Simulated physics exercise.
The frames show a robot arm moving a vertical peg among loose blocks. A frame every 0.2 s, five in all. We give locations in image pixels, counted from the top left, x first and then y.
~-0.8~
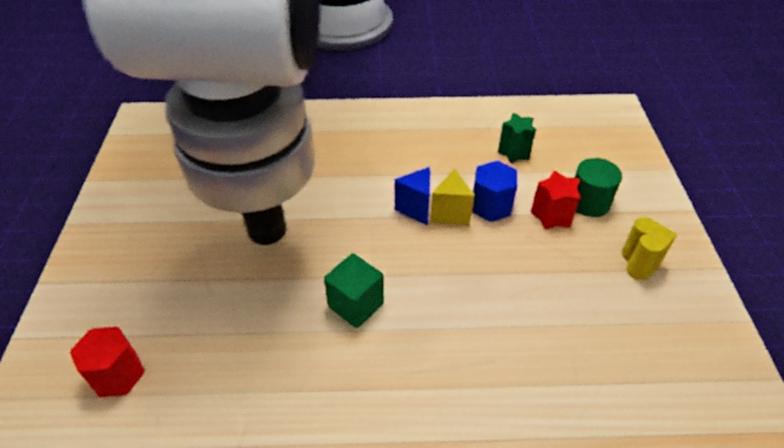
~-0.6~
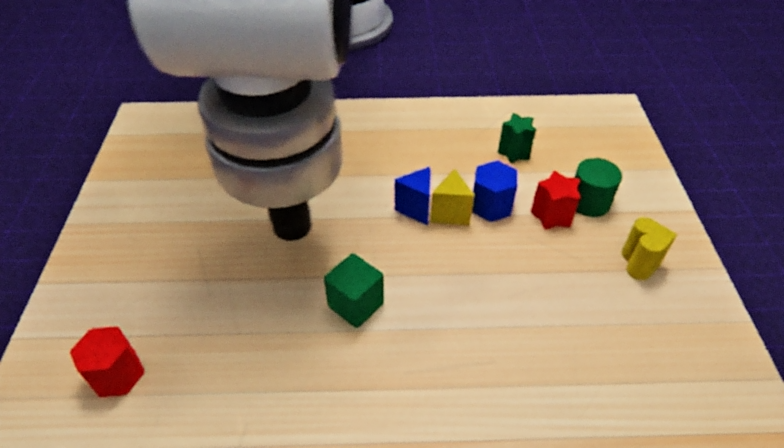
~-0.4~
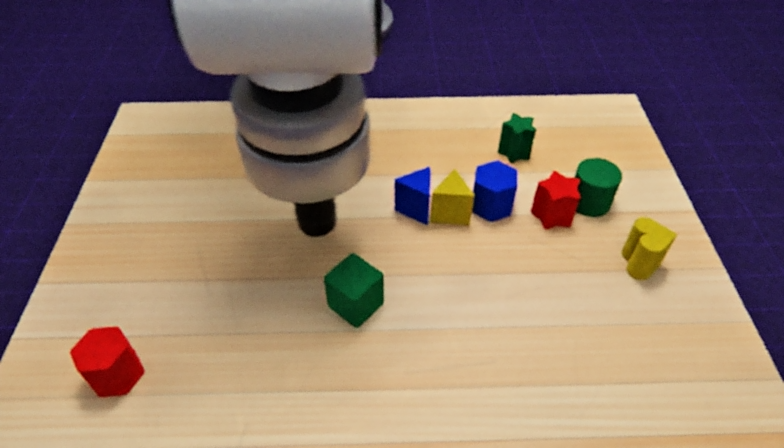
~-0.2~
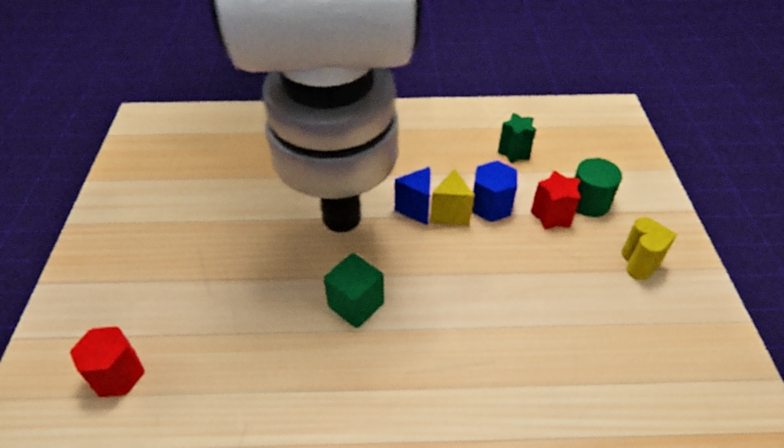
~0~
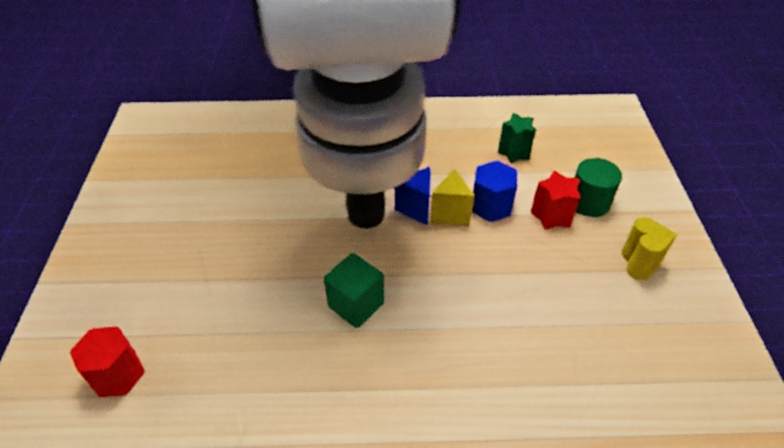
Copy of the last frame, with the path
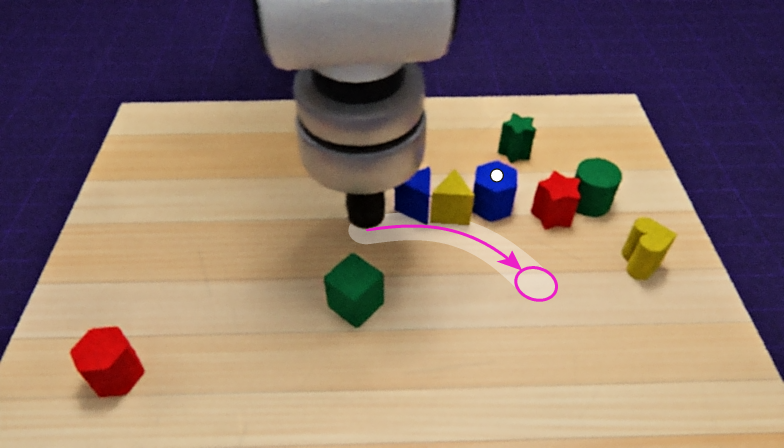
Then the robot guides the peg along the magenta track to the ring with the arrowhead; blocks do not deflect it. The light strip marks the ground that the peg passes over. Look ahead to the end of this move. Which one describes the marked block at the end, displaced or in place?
Answer: Moved.
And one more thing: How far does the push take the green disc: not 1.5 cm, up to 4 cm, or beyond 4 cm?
Displaced less than 1.5 cm.
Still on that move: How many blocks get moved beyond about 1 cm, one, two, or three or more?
It will shift three or more blocks.
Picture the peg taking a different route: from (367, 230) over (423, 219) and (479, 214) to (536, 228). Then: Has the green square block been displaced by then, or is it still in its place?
The answer is that it remains undisturbed.
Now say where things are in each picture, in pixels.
The first picture shows tip of the peg (268, 232), middles of tops, blue three-sided block (418, 180), yellow three-sided block (454, 185), blue hexagon (497, 175), red star block (561, 185), green disc (600, 172).
The second picture shows peg (293, 228), nothing pushed.
The third picture shows peg (318, 224), nothing pushed.
The fourth picture shows peg (342, 220), nothing pushed.
The fifth picture shows peg (366, 216), blue three-sided block (418, 180), yellow three-sided block (454, 185), blue hexagon (497, 175), red star block (561, 185), green disc (600, 172).
The line goes from (367, 230) via (428, 227) and (487, 245), ending at (536, 284); the dot is on the blue hexagon.
What follows on the original path. One third of the way, peg (430, 213); blue three-sided block (433, 174), turned 20° anticlockwise; yellow three-sided block (466, 183), turned 20° anticlockwise; blue hexagon (500, 174).
Two thirds of the way, peg (491, 232); blue three-sided block (434, 175), turned 25° anticlockwise; yellow three-sided block (495, 191), turned 95° anticlockwise; blue hexagon (514, 164).
At the end, peg (540, 270); blue three-sided block (434, 175), turned 25° anticlockwise; yellow three-sided block (496, 191), turned 95° anticlockwise; blue hexagon (514, 164); red star block unmoved; green disc unmoved.
